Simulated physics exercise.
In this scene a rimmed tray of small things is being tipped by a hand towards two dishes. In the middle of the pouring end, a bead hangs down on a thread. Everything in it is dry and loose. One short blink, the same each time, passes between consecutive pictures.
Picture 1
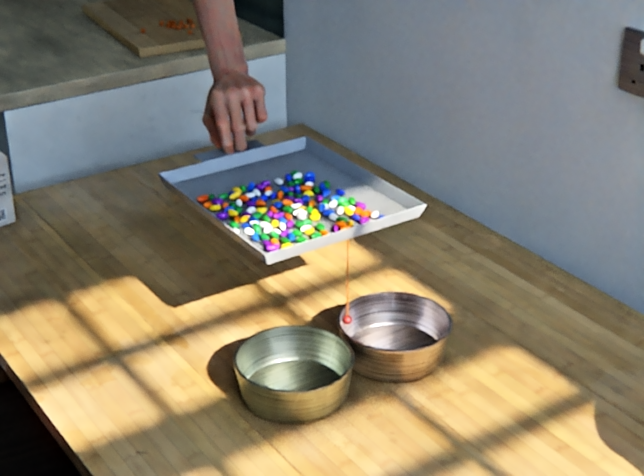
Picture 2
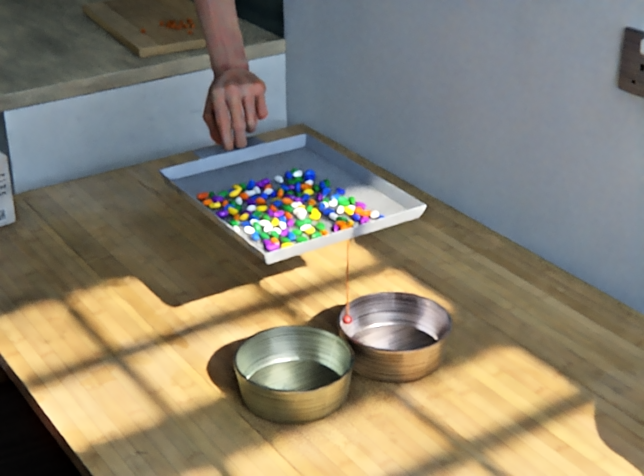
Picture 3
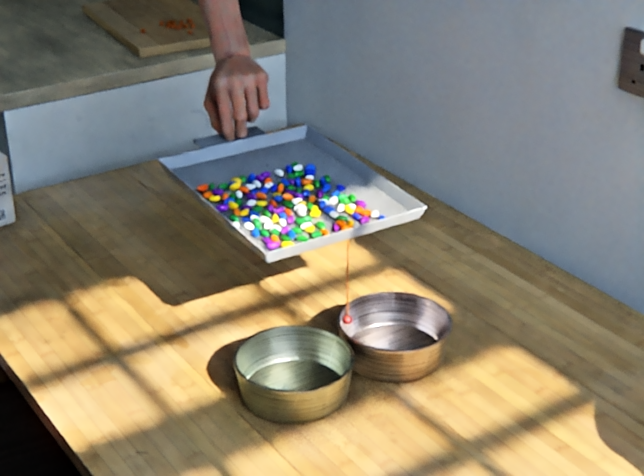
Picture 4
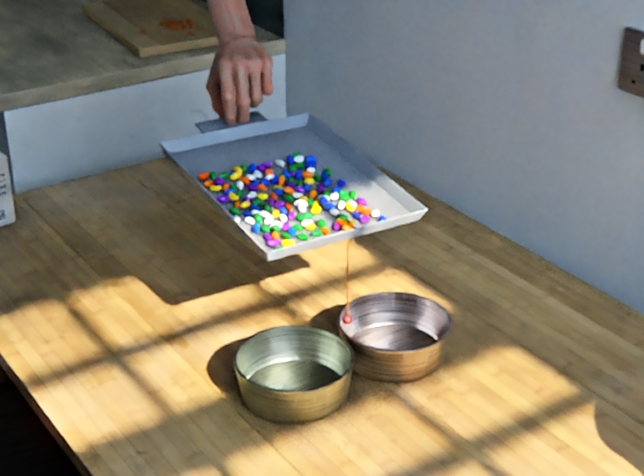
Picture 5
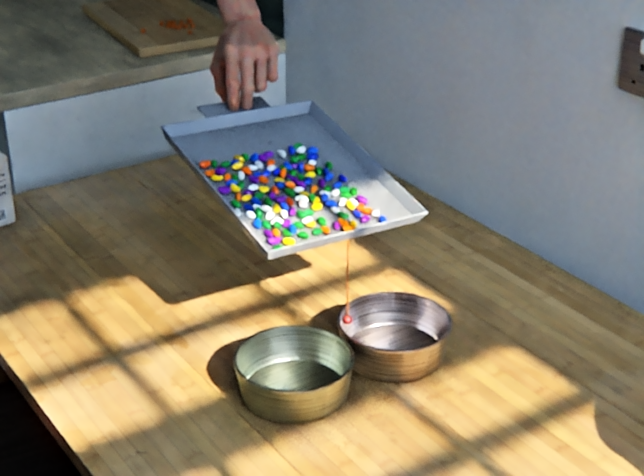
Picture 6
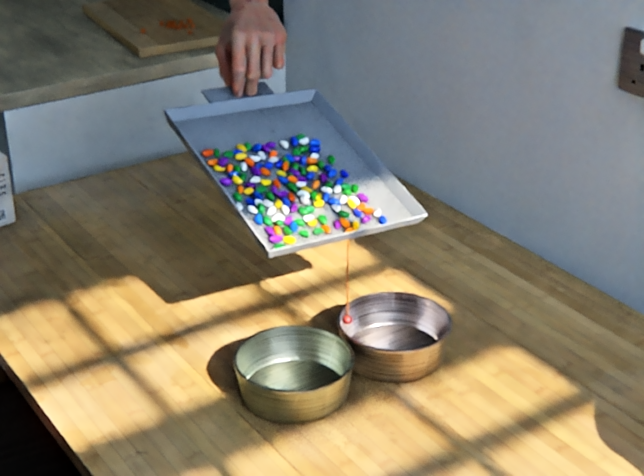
A hand at the back edge of a shallow white tray of multicoloured jelly beans slowly raises that edge, slanting the tray more steeply towards the viewer while the beans stay heaped together. Below the front edge, a small red bead hangs on a thread beside two round metal dishes, greenish on the left and pinkish-brown on the right. The steady, raised view shows a sunlit wooden table against a pale wall.
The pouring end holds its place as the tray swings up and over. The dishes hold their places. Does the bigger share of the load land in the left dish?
No.
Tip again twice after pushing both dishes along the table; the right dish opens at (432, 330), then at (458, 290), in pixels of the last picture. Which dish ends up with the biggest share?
At the first place the right one, at the second the left dish.
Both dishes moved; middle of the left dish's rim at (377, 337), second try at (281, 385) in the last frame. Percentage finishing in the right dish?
Roughly 20 per cent, and 60 per cent.
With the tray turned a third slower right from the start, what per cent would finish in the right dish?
I'd put it near 70 per cent.
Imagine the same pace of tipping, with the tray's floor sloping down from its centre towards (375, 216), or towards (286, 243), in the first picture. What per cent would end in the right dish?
You'd see roughly 90 per cent the first time and 0 per cent the second.
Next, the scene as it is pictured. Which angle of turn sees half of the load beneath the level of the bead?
Roughly 105 degrees from level.
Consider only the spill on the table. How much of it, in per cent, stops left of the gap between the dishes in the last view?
Near 0 in a hundred.
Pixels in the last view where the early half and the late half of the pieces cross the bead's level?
Near (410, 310) to start, and near (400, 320) afterwards.
Just after the last frame, tray tipped steeply; almost all on the tray; just a few in the air.
A moment on, tray tipped past a quarter turn; about a tenth on the tray; just a few in the left dish; roughly a third in the right dish; about a tenth outside both; roughly half in the air.
Further on, tray tipped past a quarter turn; about a tenth in the left dish; roughly two thirds in the right dish; roughly a quarter outside both.
When it is over, tray tipped past a quarter turn; about a tenth in the left dish; roughly two thirds in the right dish; roughly a quarter outside both.
